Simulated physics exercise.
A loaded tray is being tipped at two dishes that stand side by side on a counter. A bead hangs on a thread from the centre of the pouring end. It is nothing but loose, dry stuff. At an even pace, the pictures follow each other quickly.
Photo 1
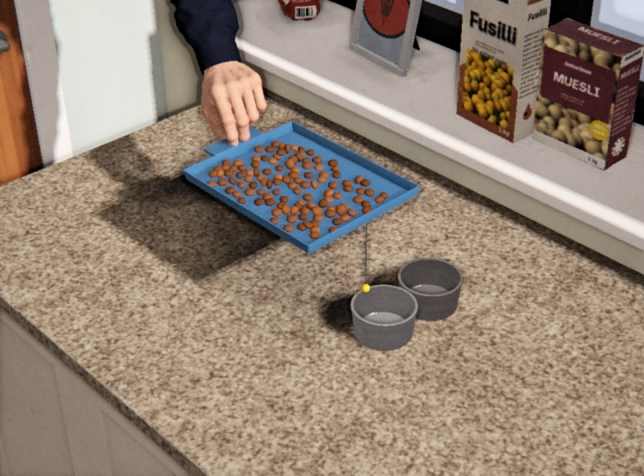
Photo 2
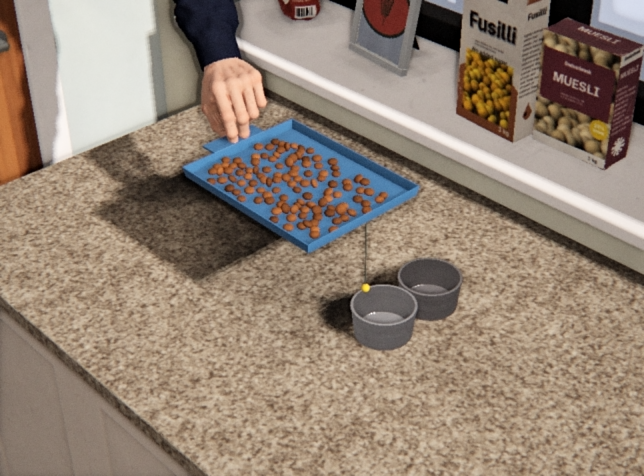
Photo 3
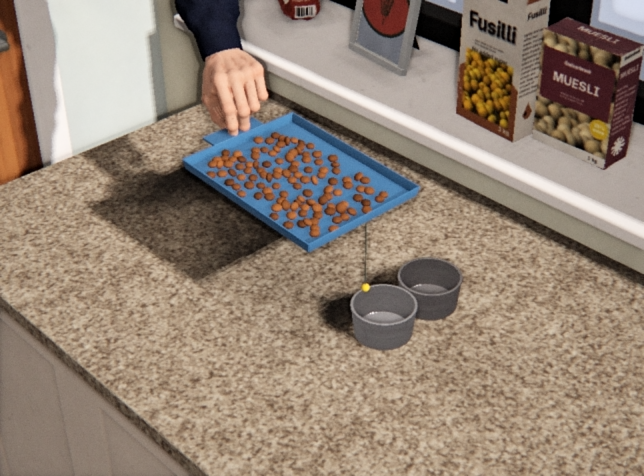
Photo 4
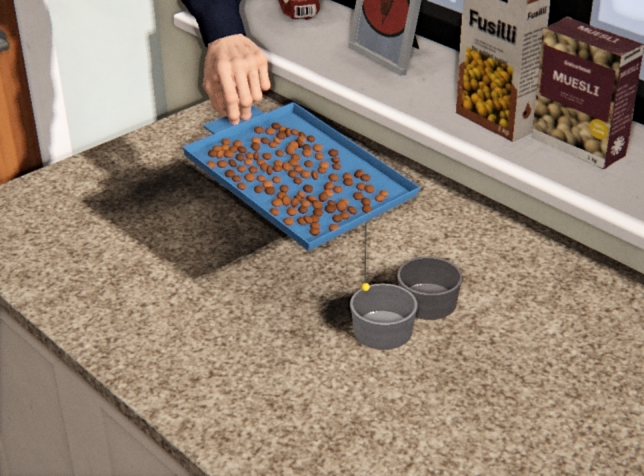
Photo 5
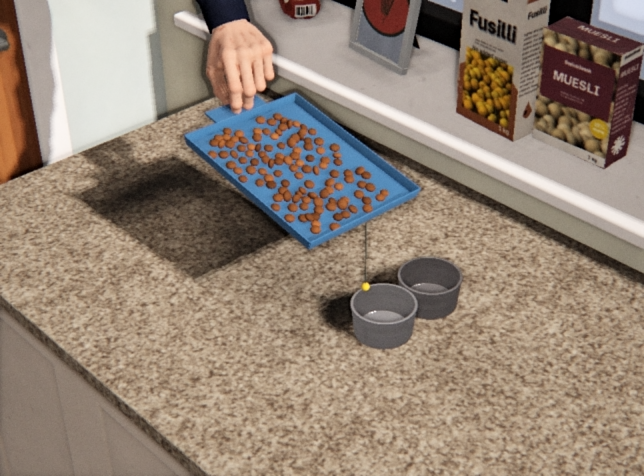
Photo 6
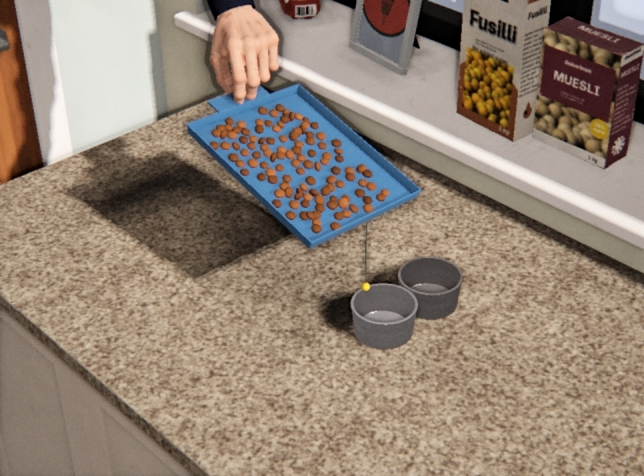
A blue tray scattered with small brown pieces starts nearly level above a speckled counter, held at its far end by a hand. The hand gradually raises that end, steepening the tray's slant toward two grey dishes, while the pieces stay spread across it and the dishes remain still.
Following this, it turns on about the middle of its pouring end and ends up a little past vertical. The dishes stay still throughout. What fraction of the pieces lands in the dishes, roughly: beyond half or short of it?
Beyond half.
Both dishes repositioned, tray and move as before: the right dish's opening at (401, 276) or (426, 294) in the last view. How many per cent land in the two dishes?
It would be near 30 per cent first and near 80 per cent second.
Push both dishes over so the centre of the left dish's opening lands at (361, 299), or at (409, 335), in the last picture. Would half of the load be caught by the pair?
Try 1: A minority of it. Try 2: A minority of it.
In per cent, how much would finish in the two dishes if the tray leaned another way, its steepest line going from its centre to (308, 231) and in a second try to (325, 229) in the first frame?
Roughly 0 per cent, and 10 per cent.
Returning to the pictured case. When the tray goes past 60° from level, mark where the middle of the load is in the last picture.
Near (367, 193).
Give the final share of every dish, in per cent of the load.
At the end, 30 percent of the load sits in the left dish and 40 percent in the right dish.
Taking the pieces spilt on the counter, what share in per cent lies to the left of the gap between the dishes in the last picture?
Around 30 %.
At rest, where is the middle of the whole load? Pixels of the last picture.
Roughly pixel (404, 320).
Soon after the last picture, tray tipped steeply; nearly all on the tray; a stray few in the air.
A little later, tray tipped right over; about a third on the tray; a small part in the left dish; a small part in the right dish; a small part outside both; about a quarter in the air.
Later still, tray tipped past a quarter turn; about a third in the left dish; about a third in the right dish; about a quarter outside both.
At rest, tray tipped past a quarter turn; about a third in the left dish; about a third in the right dish; about a quarter outside both.
